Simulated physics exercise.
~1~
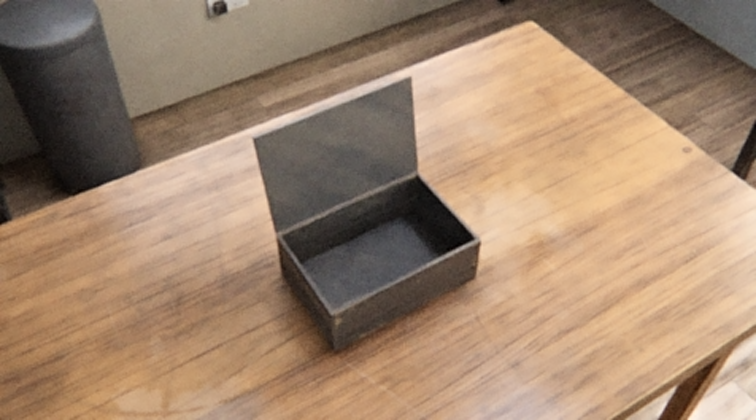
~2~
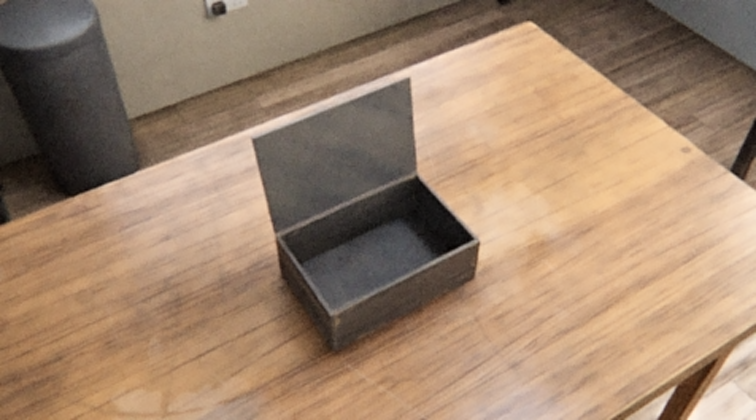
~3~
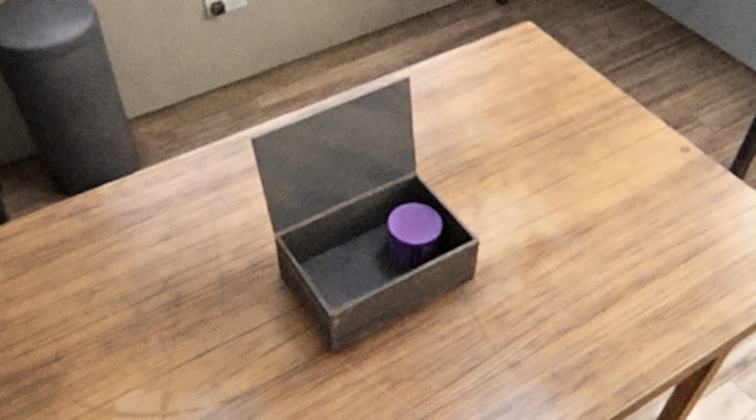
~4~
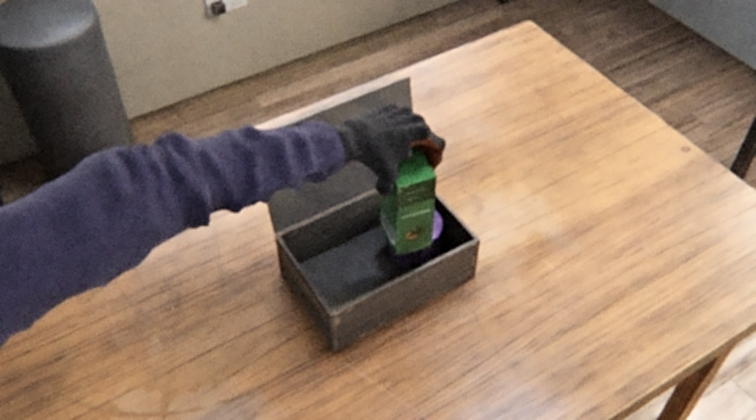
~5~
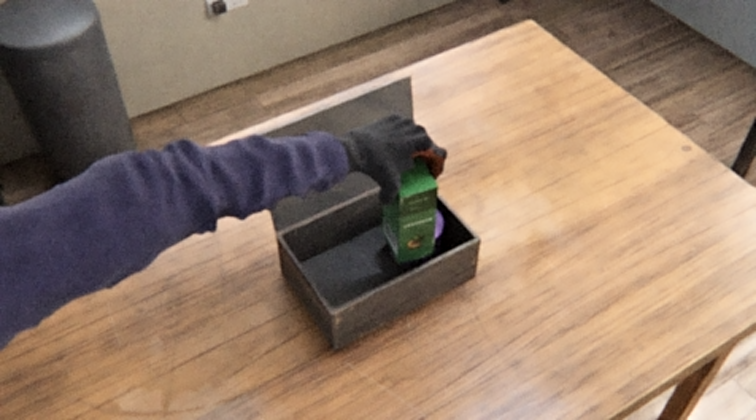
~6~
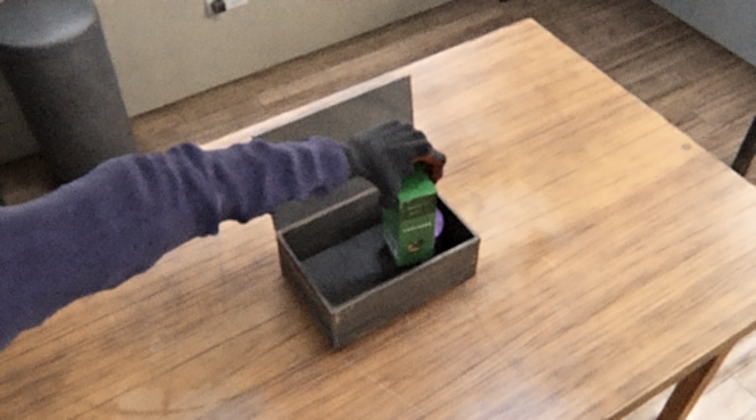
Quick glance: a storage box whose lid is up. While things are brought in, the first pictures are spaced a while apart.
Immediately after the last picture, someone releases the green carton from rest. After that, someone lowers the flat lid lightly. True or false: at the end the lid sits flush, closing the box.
True.
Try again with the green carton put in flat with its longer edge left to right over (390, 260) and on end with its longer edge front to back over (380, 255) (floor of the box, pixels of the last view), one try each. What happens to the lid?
On the first go the lid remains open a bit, and on the second go it settles shut.
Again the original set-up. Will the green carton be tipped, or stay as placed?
Simply put, the green carton gets tilted.
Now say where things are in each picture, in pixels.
In the first picture, the last thing is not in view yet.
In the second picture, the last thing is not in view yet.
In the third picture, the last thing is not in view yet; purple tub (414, 237).
The fourth picture shows on its way; green carton (407, 201).
The fifth picture shows on its way; green carton (409, 210).
The sixth picture shows put in, still held; green carton (408, 215).
Then, 0.60 s later than the last frame, green carton on its side near (357, 272).
Then, 1.50 s later than the last frame, lid 66° above the rim; green carton on its side near (355, 271).
Then, 2.20 s later than the last frame, lid 18° above the rim; green carton on its side near (355, 271).
When it is over, lid shut; lying over in the box, green carton; purple tub as before. End places, in pixels of the last picture, green carton near (355, 271).
